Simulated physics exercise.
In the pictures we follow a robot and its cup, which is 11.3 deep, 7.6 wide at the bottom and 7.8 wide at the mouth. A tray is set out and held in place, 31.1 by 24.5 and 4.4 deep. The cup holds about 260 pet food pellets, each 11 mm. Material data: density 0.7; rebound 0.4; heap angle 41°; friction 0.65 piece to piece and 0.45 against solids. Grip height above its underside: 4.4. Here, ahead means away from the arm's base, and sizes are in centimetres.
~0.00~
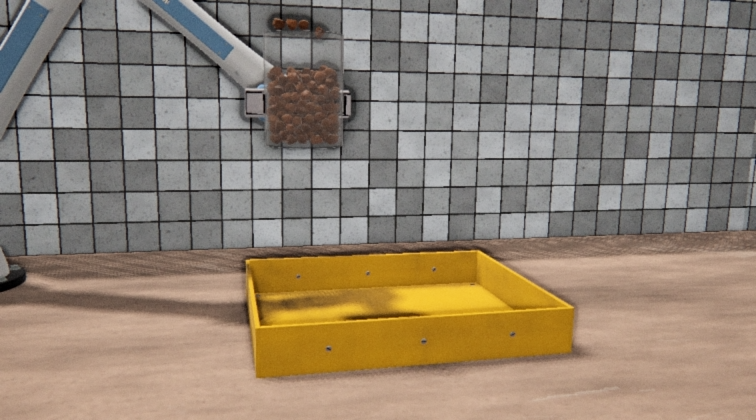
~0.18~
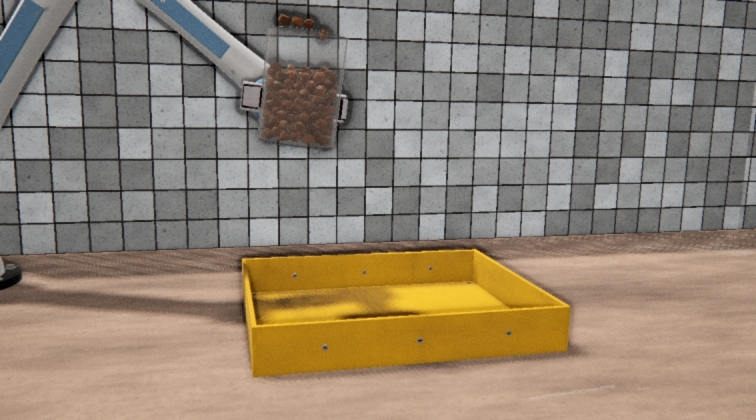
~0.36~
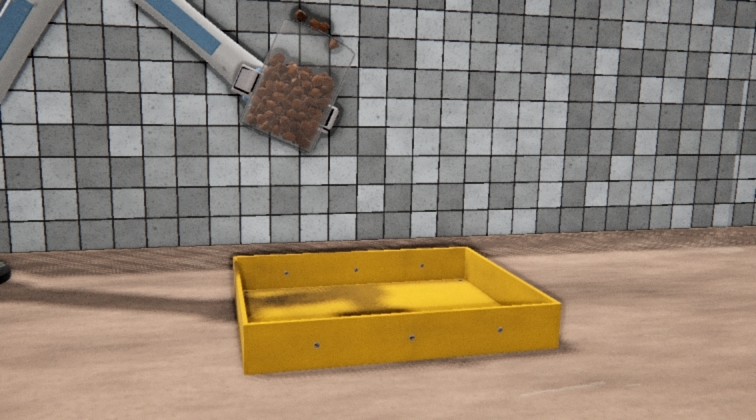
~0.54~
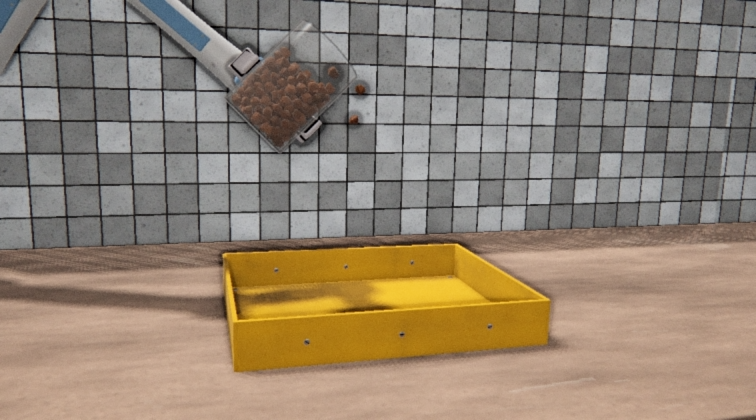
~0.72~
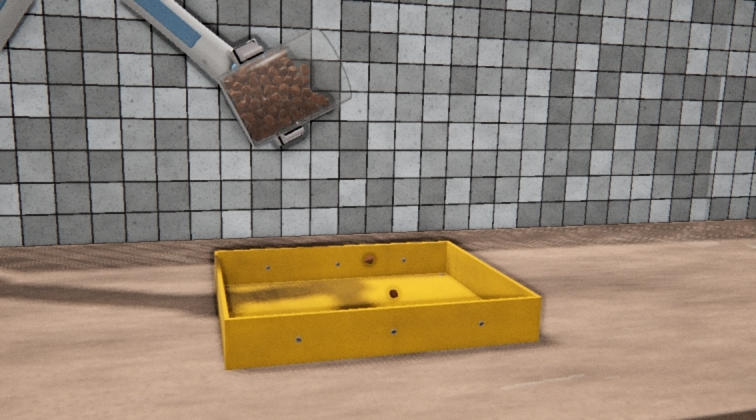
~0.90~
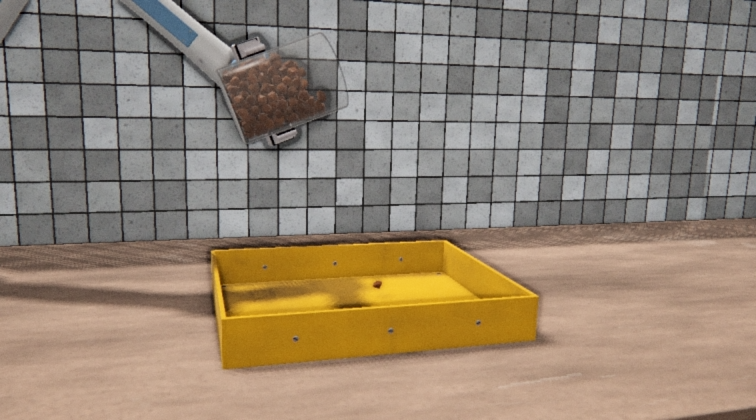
Above a yellow tray on a wooden counter by a tiled wall, a robot arm tilted a clear cup of brown pellets steeply to the right, and two pellets dropped out into the tray.
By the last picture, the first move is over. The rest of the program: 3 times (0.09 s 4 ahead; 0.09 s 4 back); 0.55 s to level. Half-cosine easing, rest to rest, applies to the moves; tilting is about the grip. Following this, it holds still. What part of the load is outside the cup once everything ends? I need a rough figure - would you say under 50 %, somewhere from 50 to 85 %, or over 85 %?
I would say under 50 %.
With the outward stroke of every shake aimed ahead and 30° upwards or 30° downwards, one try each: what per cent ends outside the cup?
I'd say close to 55 percent for the first and close to 10 percent for the second.
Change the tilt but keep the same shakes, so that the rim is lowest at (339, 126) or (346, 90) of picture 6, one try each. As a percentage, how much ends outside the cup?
Near 75 and 10 in a hundred.
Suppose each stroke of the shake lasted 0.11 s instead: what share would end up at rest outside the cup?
In that case about 20 in a hundred.
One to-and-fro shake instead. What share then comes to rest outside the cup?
15 per cent or so.
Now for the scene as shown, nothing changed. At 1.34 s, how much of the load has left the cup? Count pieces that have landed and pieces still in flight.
Around 25 percent at that moment.
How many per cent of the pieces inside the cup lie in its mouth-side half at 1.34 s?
35 per cent.
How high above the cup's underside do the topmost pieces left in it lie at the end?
I'd say near 8.0 cm from the bottom.
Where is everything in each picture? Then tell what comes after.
Cup middle at (304, 92), level; upper third of the load around (306, 85), from x 270 to 335, top at y 25; 258 in the cup, in the first frame.
Cup middle at (302, 91), tilted 7° forward; upper third of the load around (302, 84), from x 265 to 335, top at y 20, in the second frame.
Cup middle at (297, 89), tilted 24° forward; upper third of the load around (293, 82), from x 250 to 335, top at y 15, in the third frame.
Cup middle at (290, 89), tilted 45° forward; upper third of the load around (284, 80), from x 235 to 360, top at y 55; 256 in the cup, 2 in flight or on a rim, in the fourth frame.
Cup middle at (284, 89), tilted 62° forward; upper third of the load around (272, 78), from x 230 to 395, top at y 55; 256 in the cup, 2 in the tray, in the fifth frame.
Cup middle at (281, 89), tilted 69° forward; upper third of the load around (269, 77), from x 225 to 415, top at y 60; 256 in the cup, 2 in the tray, in the sixth frame.
By 1.34 s, tilted 69° forward, highest piece 27 above the table; 197 in the cup, 37 in the tray, 1 on the table or floor, 23 in flight or on a rim.
By 1.77 s, tilted 23° forward, highest piece 30 above the table; 171 in the cup, 81 in the tray, 5 on the table or floor, 1 in flight or on a rim.
By 2.19 s, level, highest piece 28 above the table; 171 in the cup, 82 in the tray, 5 on the table or floor.
By 3.24 s, level, highest piece 28 above the table; 171 in the cup, 82 in the tray, 5 on the table or floor.
Final count, 171 in the cup, 82 in the tray, 5 on the table or floor. That is 34 % outside the cup.
